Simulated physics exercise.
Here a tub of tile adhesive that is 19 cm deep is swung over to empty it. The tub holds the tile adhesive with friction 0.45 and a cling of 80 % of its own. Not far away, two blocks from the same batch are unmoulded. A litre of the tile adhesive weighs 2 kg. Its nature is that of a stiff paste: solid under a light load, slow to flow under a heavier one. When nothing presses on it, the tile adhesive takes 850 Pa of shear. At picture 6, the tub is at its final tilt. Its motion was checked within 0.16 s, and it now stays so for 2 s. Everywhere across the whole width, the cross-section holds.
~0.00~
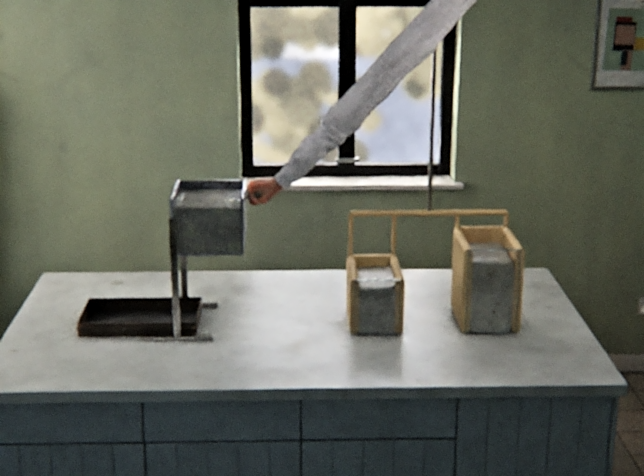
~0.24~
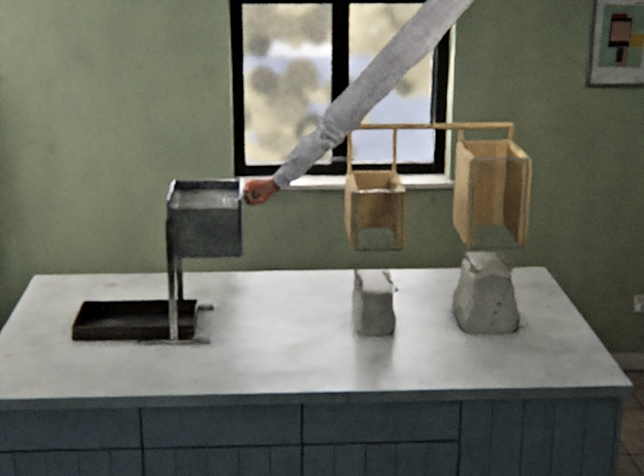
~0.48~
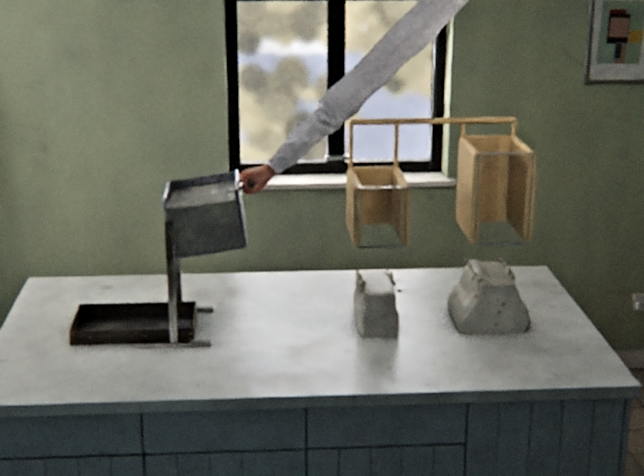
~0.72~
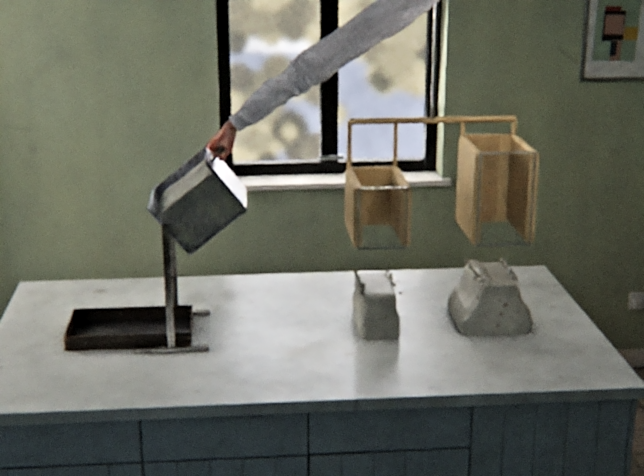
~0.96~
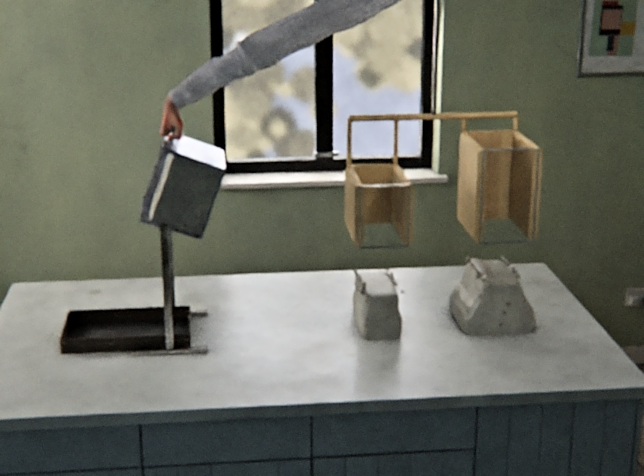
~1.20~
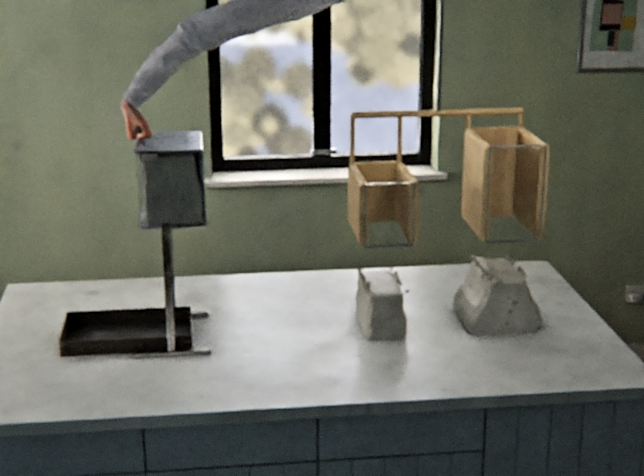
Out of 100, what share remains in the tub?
45 out of 100.
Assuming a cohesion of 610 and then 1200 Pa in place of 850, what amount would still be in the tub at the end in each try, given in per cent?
In order: Around 45 % and around 100 %.
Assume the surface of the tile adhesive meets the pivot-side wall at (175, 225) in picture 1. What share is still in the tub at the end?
100 %.
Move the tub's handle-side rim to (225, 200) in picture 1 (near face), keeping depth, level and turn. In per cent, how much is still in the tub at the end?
100 %, roughly.
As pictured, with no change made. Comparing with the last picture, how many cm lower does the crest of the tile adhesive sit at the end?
Roughly 9 cm.
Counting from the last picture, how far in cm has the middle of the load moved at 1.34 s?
About 3 cm.
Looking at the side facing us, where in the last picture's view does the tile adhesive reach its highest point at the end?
Roughly at pixel (183, 185).
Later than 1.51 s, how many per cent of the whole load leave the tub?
About 35 per cent.
After 1.34 s, the tub is at 91 degrees and holds 98 %.
After 1.51 s, the tub is at 91 degrees and holds 80 %.
After 1.68 s, the tub is at 91 degrees and holds 64 %.
After 1.85 s, the tub is at 91 degrees and holds 53 %.
After 3.20 s, at the end, the tub is at 91 degrees and holds 45 %.
